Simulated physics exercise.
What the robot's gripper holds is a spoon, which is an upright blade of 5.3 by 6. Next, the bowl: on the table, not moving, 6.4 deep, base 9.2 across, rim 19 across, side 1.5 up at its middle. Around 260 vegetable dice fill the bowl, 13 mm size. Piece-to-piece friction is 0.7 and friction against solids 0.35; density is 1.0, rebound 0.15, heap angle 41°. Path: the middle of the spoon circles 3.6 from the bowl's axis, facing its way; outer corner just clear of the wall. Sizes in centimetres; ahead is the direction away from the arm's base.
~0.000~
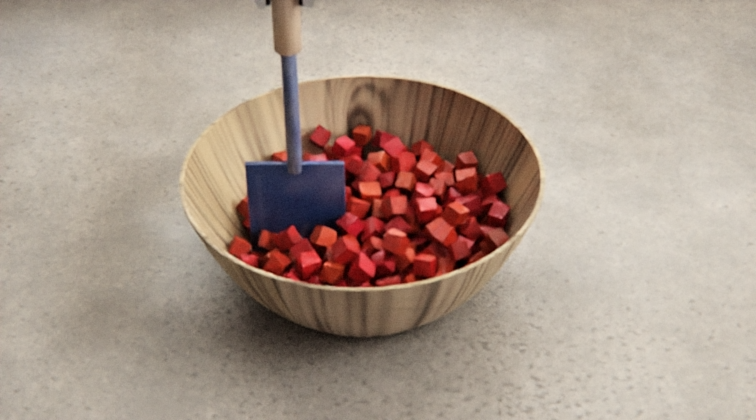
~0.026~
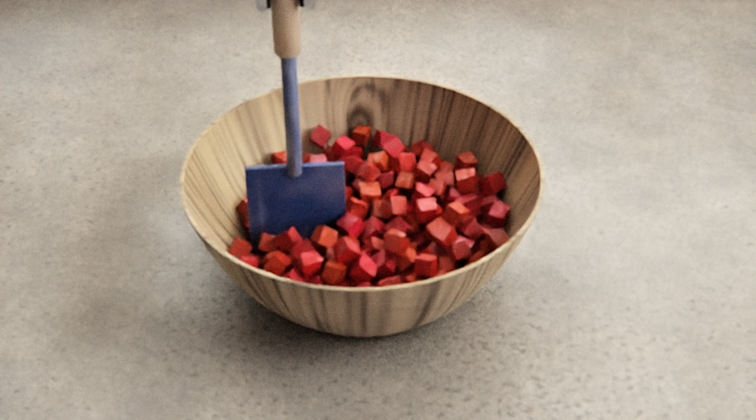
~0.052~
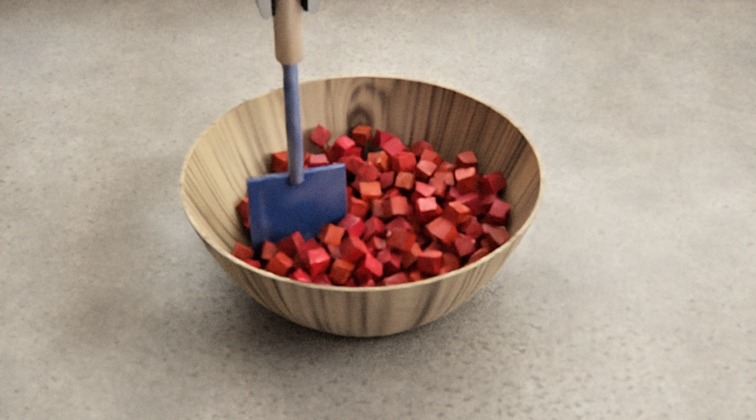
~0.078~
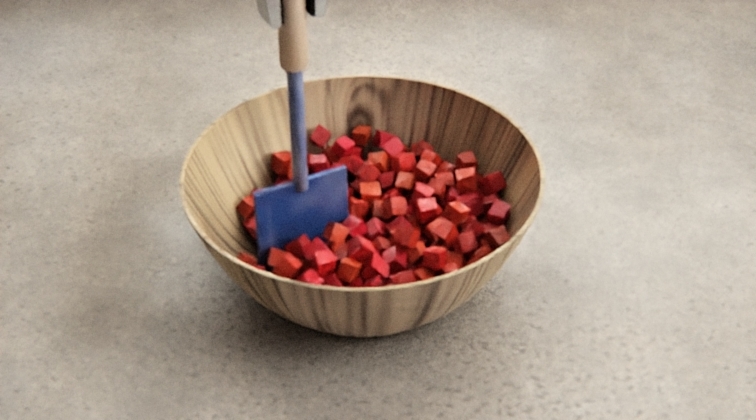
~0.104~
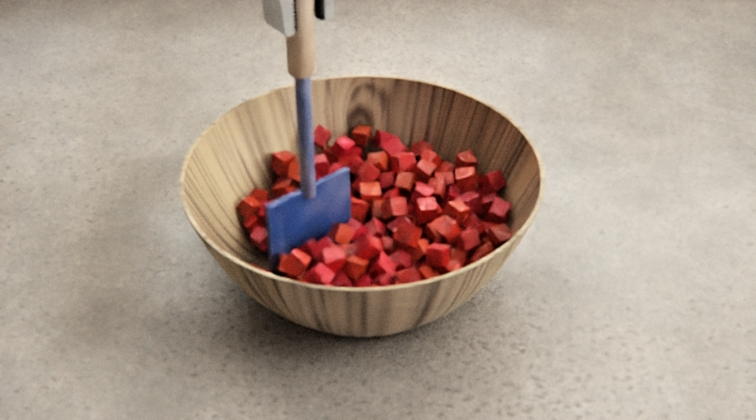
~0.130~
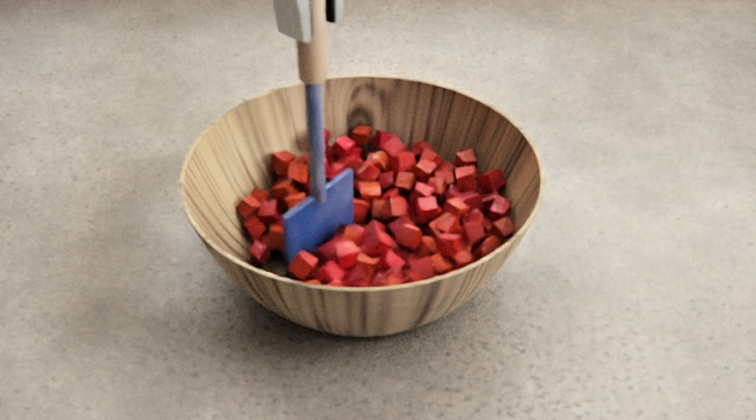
A blue flat-bladed tool with a wooden handle, held by a robot gripper, turns as it sweeps from the left side of a wooden bowl toward the front, pushing nearby red cubes while the bowl stays still.
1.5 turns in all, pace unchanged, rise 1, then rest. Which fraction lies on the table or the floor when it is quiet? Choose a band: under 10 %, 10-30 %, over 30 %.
Band: 10-30 %.
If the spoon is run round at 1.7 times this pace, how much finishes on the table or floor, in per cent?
Some 35 in a hundred.
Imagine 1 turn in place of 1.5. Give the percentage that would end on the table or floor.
Estimate: About 15 percent.
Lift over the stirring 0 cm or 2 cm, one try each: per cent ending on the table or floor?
Trial one: Roughly 25 %; trial two: Roughly 15 %.
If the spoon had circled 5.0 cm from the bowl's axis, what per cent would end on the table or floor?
In that case some 25 %.
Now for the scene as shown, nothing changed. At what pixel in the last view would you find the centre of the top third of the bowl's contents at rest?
In the final view it lies around (434, 148).
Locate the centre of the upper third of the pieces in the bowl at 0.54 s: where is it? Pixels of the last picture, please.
Near (327, 122).
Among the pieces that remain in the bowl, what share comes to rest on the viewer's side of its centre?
About 25 per cent.
After 0.54 s, 243° round, highest piece 8 above the table; 237 in the bowl, 12 on the table or floor, 7 in flight or on the tool.
After 0.95 s, 75° round, highest piece 9 above the table; 222 in the bowl, 31 on the table or floor, 3 in flight or on the tool.
After 1.35 s, 180° round, highest piece 7 above the table; 205 in the bowl, 51 on the table or floor.
After 2.05 s, 180° round, highest piece 7 above the table; 205 in the bowl, 51 on the table or floor.
In the end, 205 in the bowl, 51 on the table or floor. That is 20 % on the table or floor.
